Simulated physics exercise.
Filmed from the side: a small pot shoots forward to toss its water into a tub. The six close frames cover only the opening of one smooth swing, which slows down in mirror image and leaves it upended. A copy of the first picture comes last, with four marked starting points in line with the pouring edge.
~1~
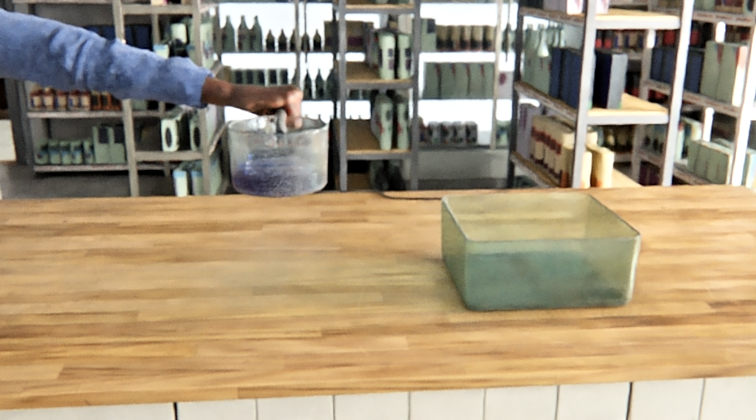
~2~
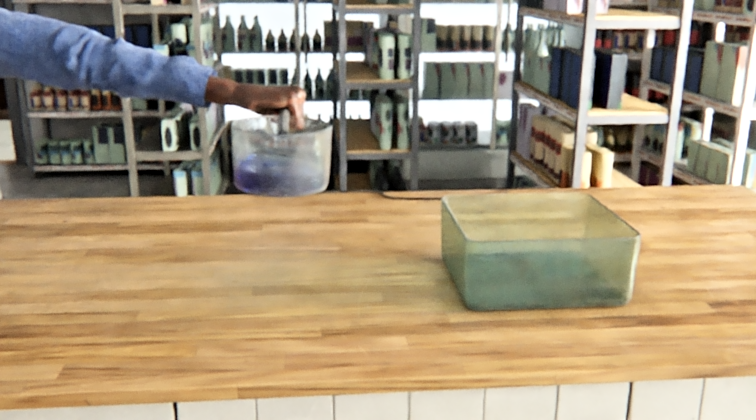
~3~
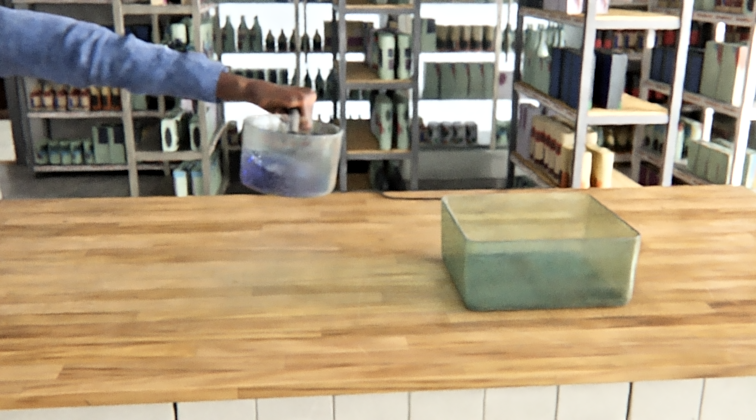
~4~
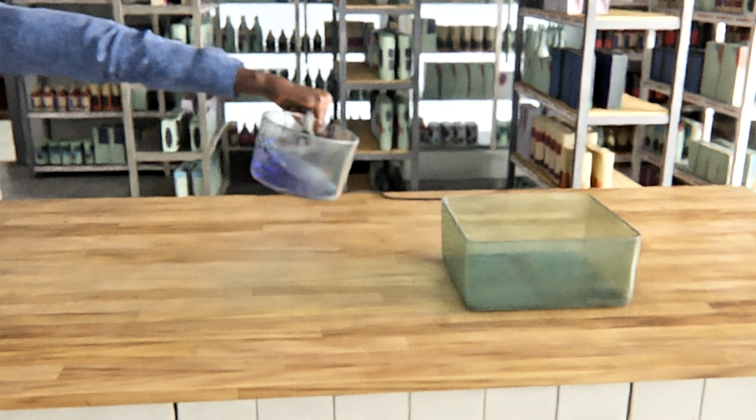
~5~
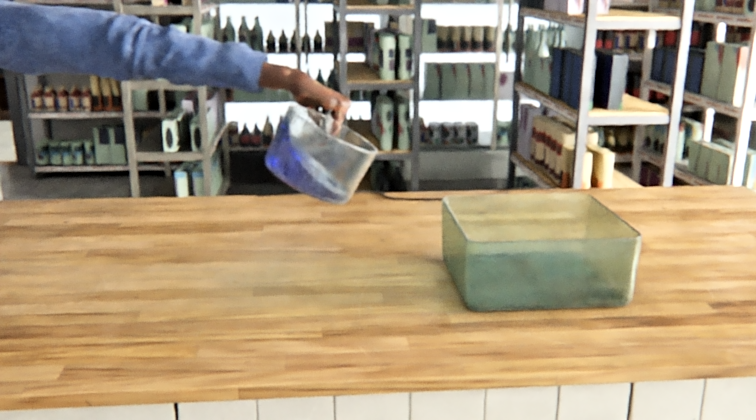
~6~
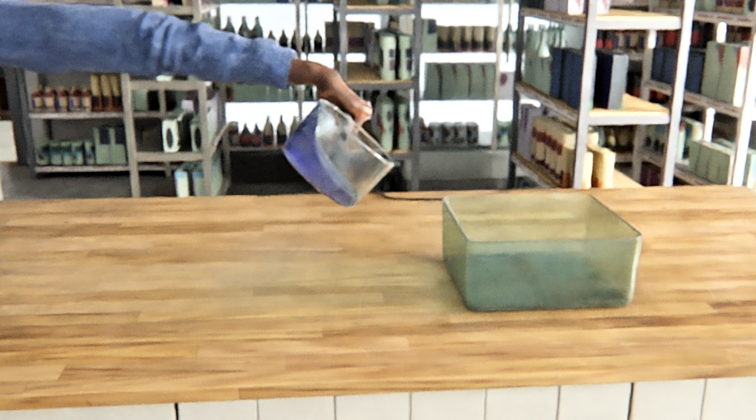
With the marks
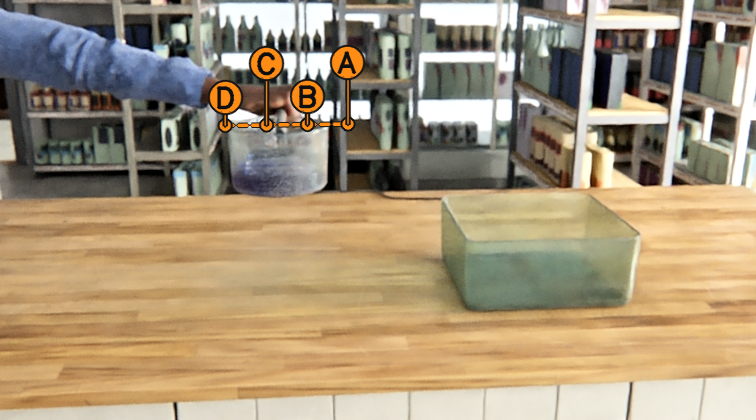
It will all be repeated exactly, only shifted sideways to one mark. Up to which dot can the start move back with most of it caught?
Dot A just does it.
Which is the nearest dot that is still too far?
That is dot B.
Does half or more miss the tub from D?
Yes, it does.
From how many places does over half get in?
One of the four.
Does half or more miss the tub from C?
Yes, it does.
In orange, A at (347, 124); B at (307, 124); C at (266, 125); D at (225, 125).
For dot A, about 65 % lands in the tub, 28 % falls short and 7 % goes beside or beyond.
For dot B, about 18 % lands in the tub, 80 % falls short and 3 % goes beside or beyond.
For dot C, about 3 % lands in the tub, 94 % falls short.
For dot D, about 1 % lands in the tub, 98 % falls short.
